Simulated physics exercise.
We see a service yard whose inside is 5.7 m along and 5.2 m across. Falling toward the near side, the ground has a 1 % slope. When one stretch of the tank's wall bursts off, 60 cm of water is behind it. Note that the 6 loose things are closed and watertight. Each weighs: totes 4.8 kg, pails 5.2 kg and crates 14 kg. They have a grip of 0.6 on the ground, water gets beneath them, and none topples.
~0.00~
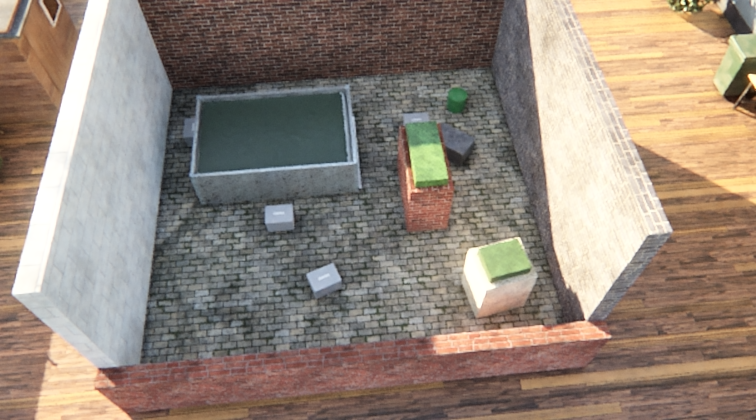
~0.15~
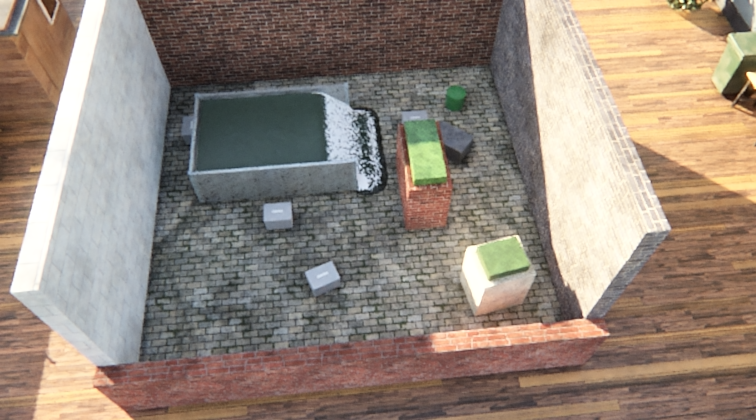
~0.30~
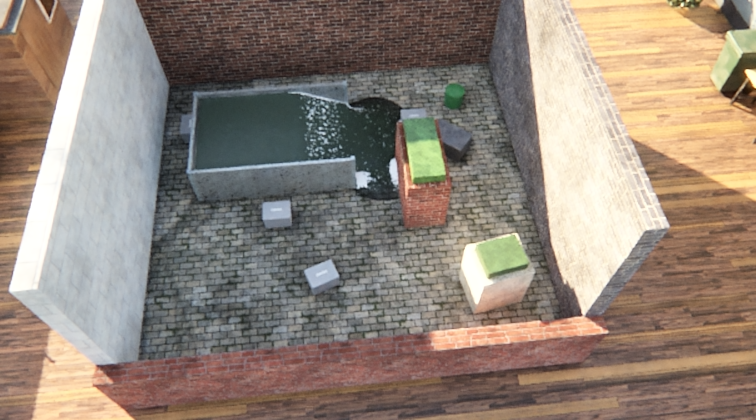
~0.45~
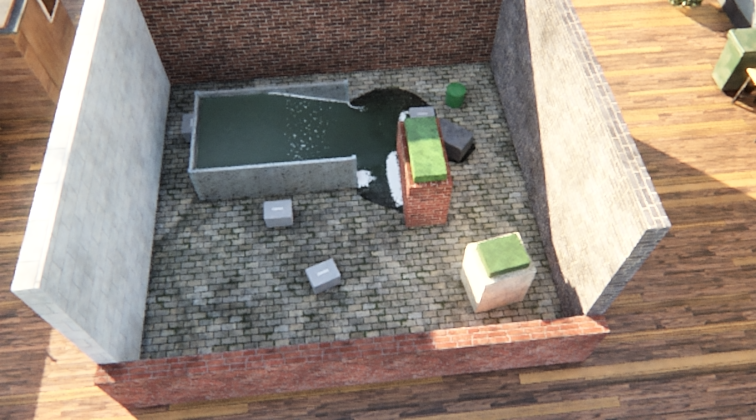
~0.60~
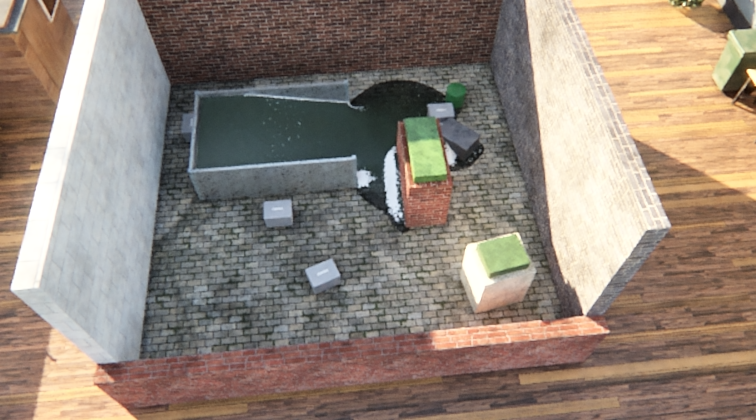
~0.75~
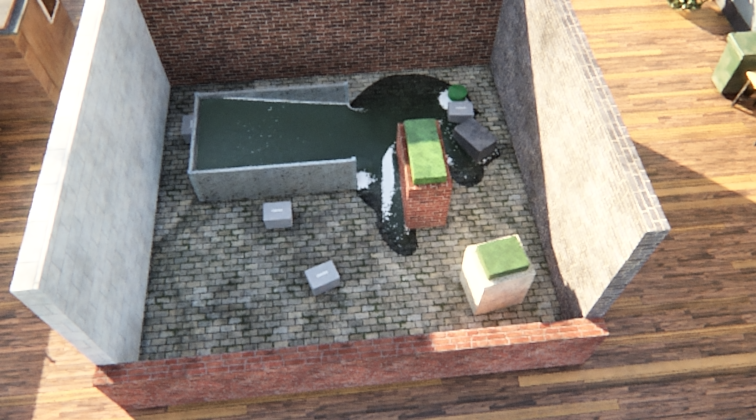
In a walled brick yard, dark water bursts from a tank's right side, spreading around a brick block and nudging grey crates.
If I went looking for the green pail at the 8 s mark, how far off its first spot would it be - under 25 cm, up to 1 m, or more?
You would find it more than 1 m away.
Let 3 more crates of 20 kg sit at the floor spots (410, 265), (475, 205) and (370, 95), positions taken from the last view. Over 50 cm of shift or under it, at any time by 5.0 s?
In that order: Past it, over, more.
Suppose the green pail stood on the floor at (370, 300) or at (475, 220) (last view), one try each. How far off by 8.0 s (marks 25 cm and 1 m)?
Swept far; swept far.
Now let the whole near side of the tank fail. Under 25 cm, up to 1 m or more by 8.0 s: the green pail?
Result: Green pail displaced a little.
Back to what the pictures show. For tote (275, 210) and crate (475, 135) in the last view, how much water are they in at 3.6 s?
First about 0 cm, second about 9 cm.
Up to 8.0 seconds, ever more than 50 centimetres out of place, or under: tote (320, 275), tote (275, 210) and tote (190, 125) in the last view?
Taking them in order: Exceeded, fell shy and exceeded.
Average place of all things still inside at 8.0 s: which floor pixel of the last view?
Mean position: Approximately (273, 230).
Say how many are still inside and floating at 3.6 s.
Just then, the number is 3.
After 1.6 s the green pail is near (485, 57), 0.8 m from its start, afloat; 3 afloat.
After 3.6 s the green pail is near (361, 74), 1.6 m from its start, afloat; 3 afloat.
After 5.6 s the green pail is near (171, 114), 4.7 m from its start, afloat; 3 afloat.
After 8.0 s the green pail is near (159, 193), 5.0 m from its start, afloat; 6 afloat.
